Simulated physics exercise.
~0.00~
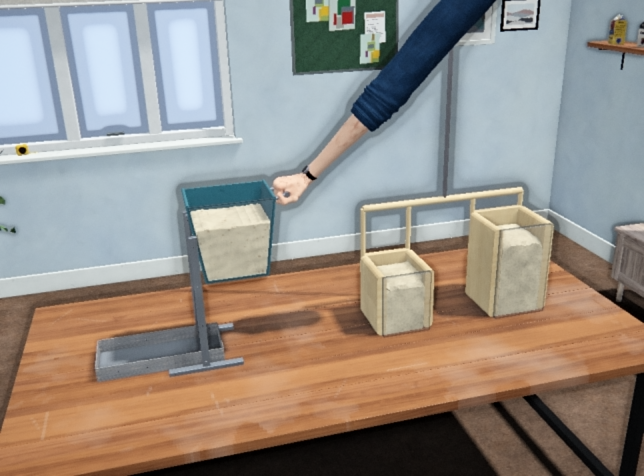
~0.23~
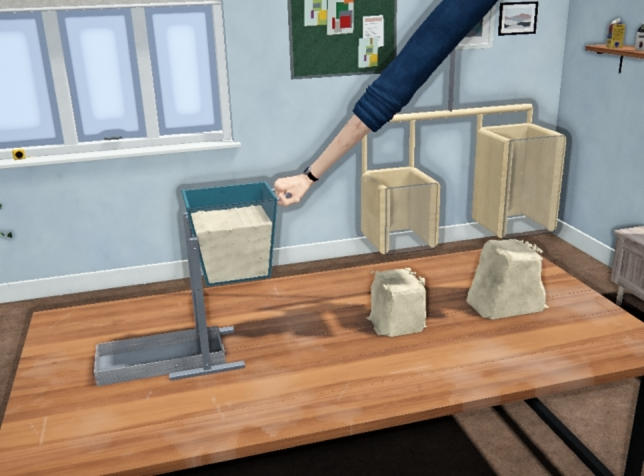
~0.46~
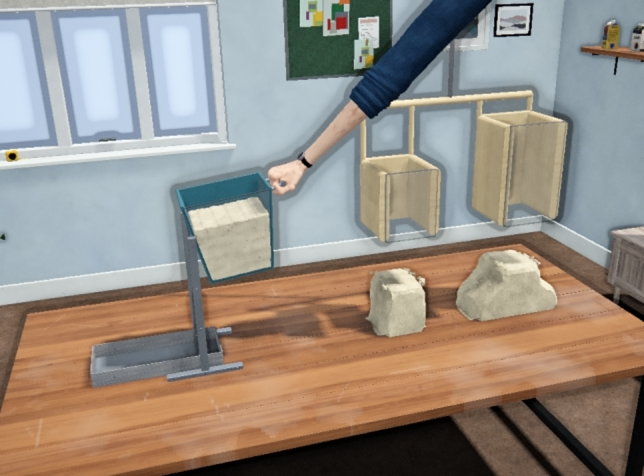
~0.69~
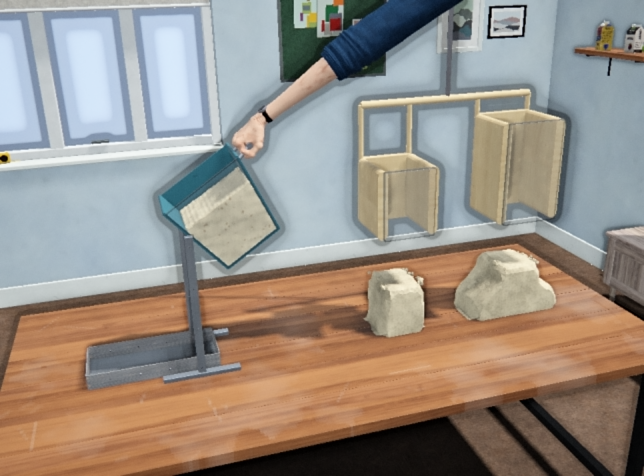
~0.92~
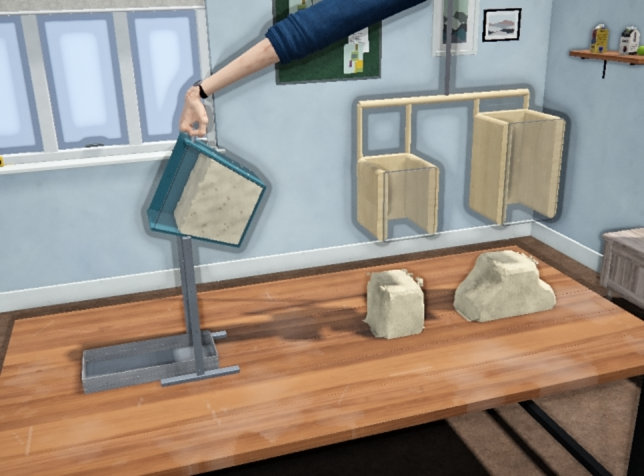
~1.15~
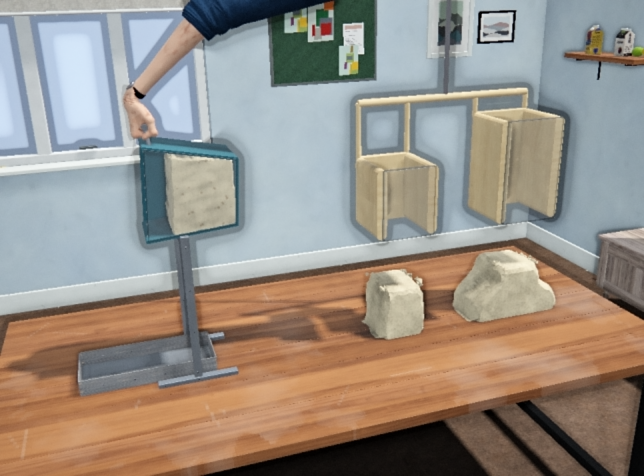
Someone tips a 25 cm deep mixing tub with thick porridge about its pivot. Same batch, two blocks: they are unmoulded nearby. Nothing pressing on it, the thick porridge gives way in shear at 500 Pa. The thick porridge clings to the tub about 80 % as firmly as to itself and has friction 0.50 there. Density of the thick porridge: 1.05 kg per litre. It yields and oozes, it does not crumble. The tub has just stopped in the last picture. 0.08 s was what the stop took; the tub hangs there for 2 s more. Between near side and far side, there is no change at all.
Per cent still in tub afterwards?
Approx. 100 %.
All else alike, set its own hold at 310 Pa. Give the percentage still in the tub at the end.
I'd say around 60 percent.
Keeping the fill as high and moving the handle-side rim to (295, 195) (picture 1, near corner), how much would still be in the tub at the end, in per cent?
Roughly 55 %.
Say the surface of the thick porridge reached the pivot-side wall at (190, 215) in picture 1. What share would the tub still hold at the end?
60 %.
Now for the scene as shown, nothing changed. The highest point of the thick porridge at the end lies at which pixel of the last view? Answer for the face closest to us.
On the near face, the top ends up close to (204, 175).
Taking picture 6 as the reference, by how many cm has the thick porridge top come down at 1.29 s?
Roughly 3 cm.
After 1.29 s, the tub is at 87 degrees and holds 100 %.
After 1.46 s, the tub is at 87 degrees and holds 100 %.
After 1.63 s, the tub is at 87 degrees and holds 100 %.
After 1.80 s, the tub is at 87 degrees and holds 100 %.
After 3.15 s, the tub is at 87 degrees and holds 100 %.
